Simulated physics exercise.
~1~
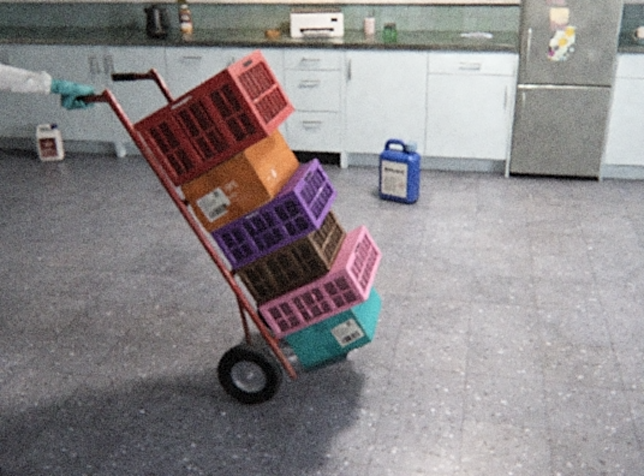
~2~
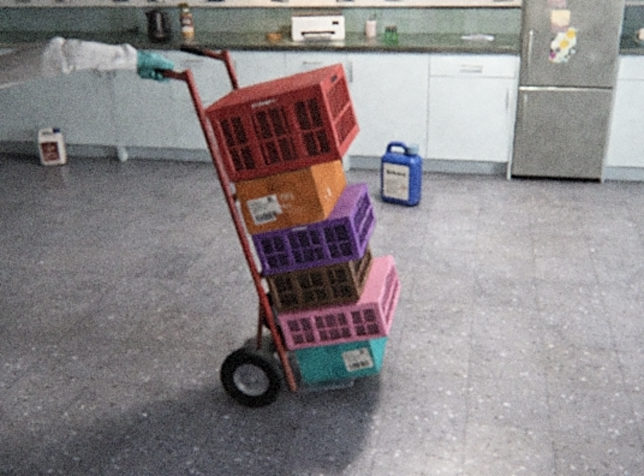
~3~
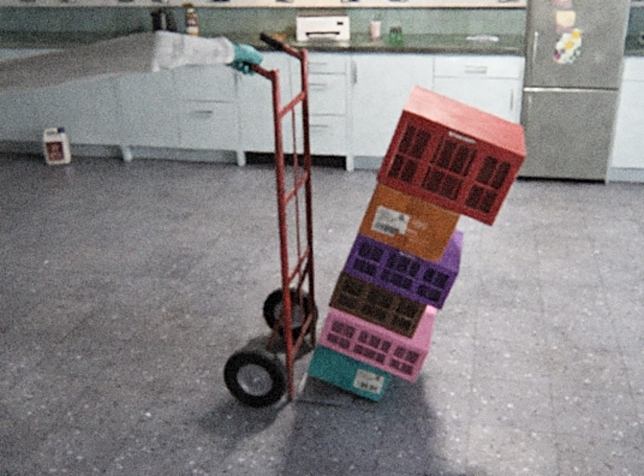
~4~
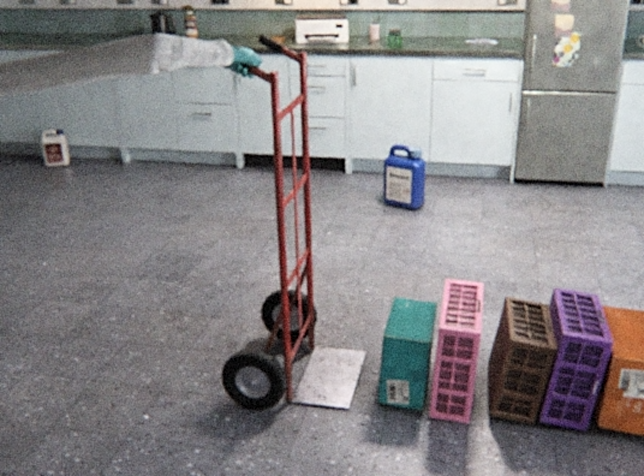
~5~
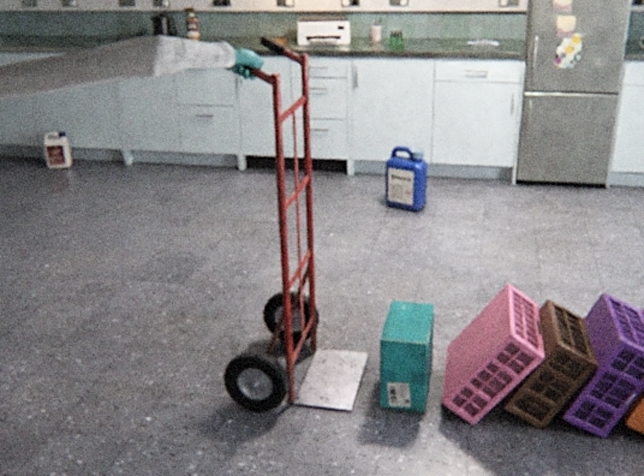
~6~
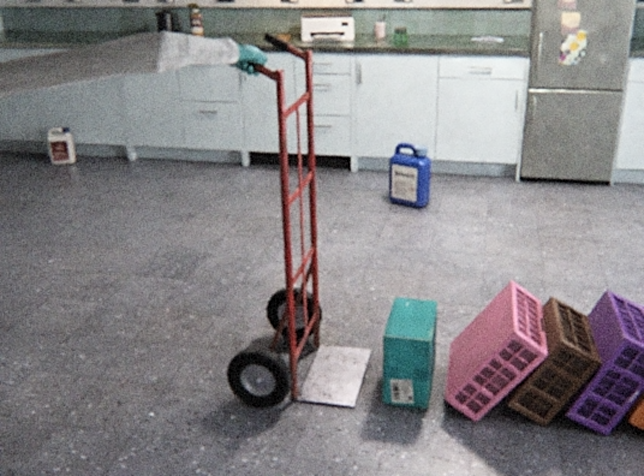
In a kitchen with a speckled grey floor, seen from the side by a slightly swaying camera, a gloved hand holds a tilted red hand truck at left. It carries a leaning stack with a red crate on top, then an orange box, purple, brown and pink crates, and a turquoise box, while a blue jug stands behind. The hand swings the truck upright and holds it there as the stack pitches forward to the right. The load topples into a row across the floor, and the pink, brown and purple crates tip further, ending slanted beside the turquoise box near the empty plate.
